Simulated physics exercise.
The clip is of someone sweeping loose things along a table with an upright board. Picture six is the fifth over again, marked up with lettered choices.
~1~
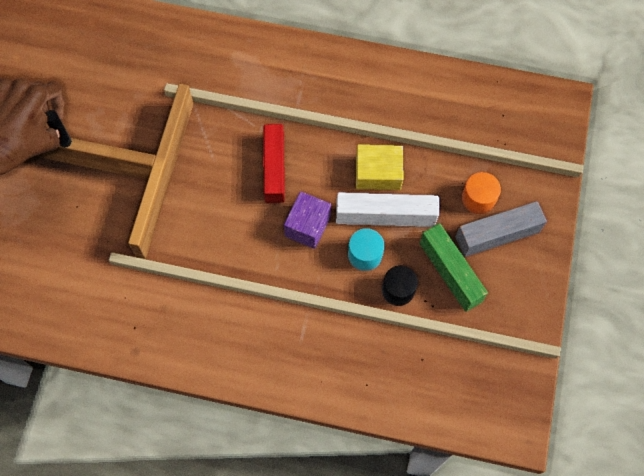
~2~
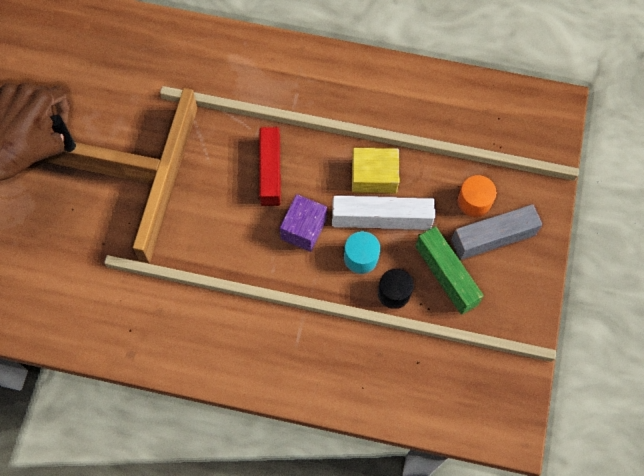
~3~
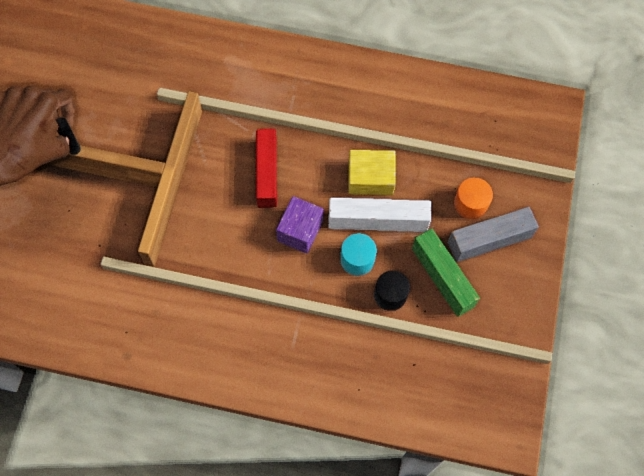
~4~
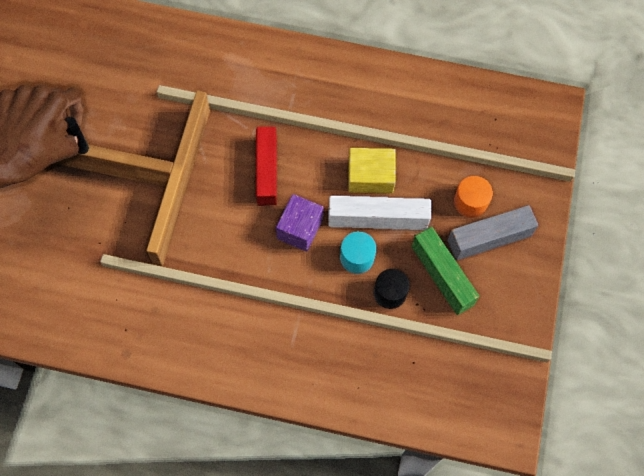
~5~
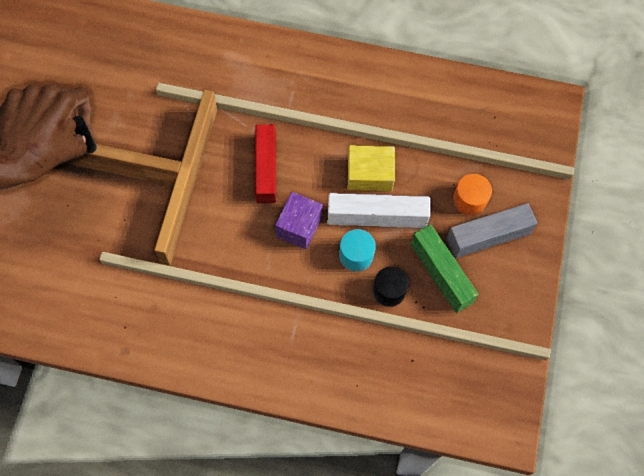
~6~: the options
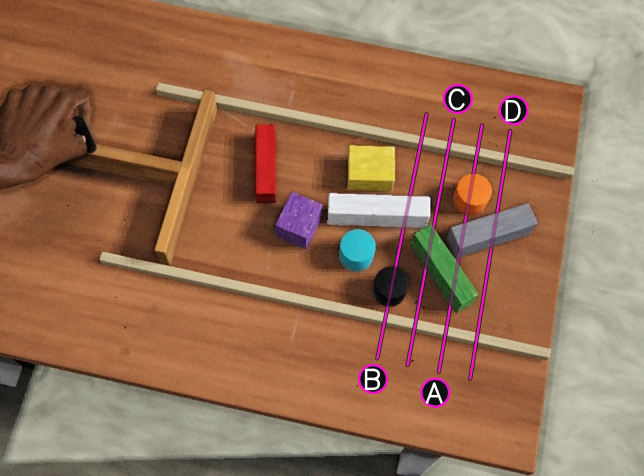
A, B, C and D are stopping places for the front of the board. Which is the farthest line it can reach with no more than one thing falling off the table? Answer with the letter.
No farther than A.
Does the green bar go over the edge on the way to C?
No.
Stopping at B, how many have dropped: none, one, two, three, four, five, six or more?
By then, none.
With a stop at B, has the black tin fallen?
No.
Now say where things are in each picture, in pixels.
The first frame shows green bar (453, 268); orange tin (481, 193); yellow block (379, 167).
The second frame shows board (164, 166); purple block (304, 223).
The third frame shows board (169, 169); grey bar (493, 234).
The fourth frame shows board (178, 169); red stick (267, 166).
The fifth frame shows board (185, 168); green bar (444, 269); orange tin (472, 195); yellow block (371, 168).
On the copy, A at (462, 242); B at (403, 230); C at (432, 236); D at (491, 248).
On A. First, board (284, 189); red stick (308, 173); purple block (310, 228).
Then, board (385, 210); orange tin (523, 182); grey bar (499, 229).
Finally, board (463, 226); orange tin over the edge; grey bar (560, 244); one fallen.
By contrast, B is within the limit but short; C is within the limit but short; D drops three.
